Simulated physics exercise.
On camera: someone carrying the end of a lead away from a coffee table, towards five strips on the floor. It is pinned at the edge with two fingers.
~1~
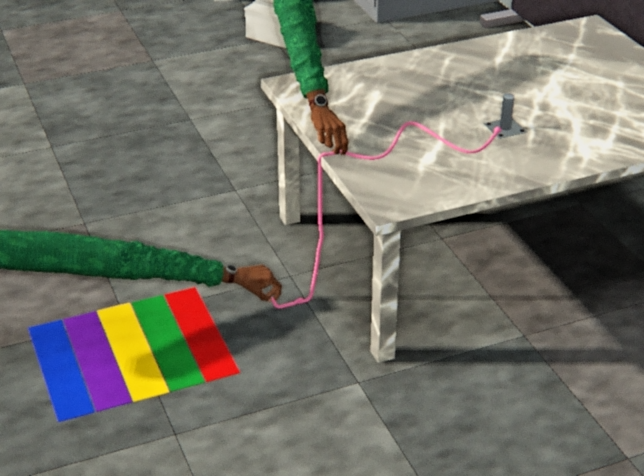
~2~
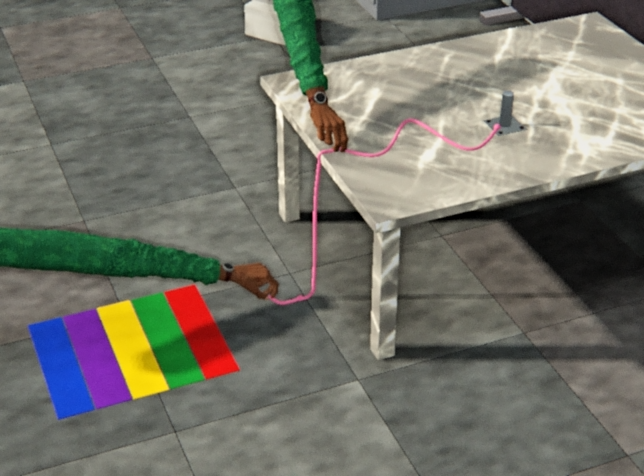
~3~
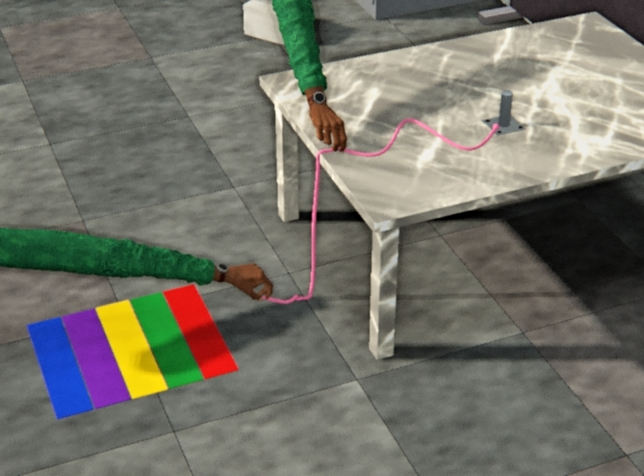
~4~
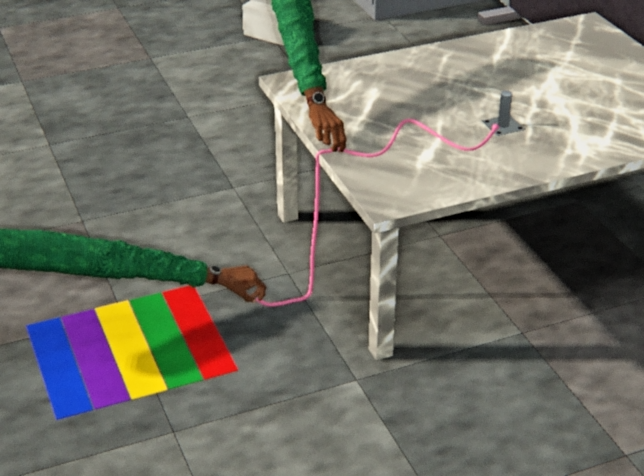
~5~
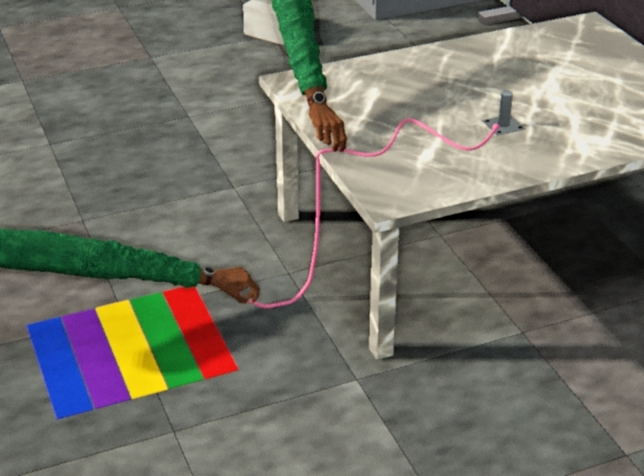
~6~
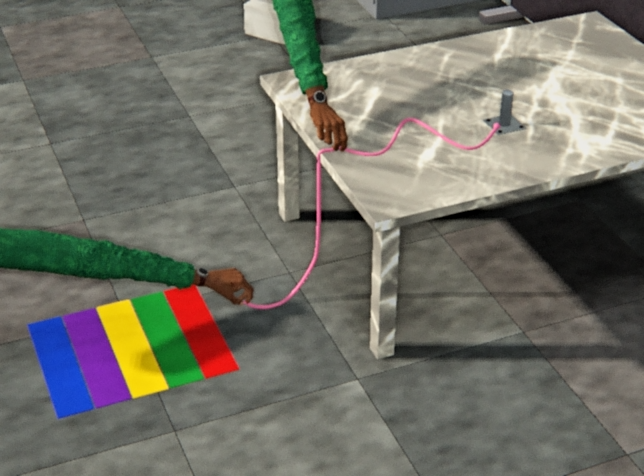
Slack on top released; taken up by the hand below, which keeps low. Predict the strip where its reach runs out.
Its reach runs out at the blue strip.
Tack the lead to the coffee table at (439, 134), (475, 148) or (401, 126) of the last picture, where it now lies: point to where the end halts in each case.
For the three tries you'd see (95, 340), (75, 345) and (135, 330).
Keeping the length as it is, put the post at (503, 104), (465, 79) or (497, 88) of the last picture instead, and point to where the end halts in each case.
First close to (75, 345), next close to (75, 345), last close to (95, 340).
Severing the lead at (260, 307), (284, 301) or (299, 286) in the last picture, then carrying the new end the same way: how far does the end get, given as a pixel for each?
Roughly (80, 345), (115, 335), (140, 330).
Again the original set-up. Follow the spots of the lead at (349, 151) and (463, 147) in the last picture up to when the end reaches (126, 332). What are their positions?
One heads to (306, 207) and the other heads to (439, 136).
Early on, end near (126, 332); over yellow.
Midway, end near (81, 343); over purple.
At the end of the slack, end near (54, 350); over blue. The end stops over the blue strip.
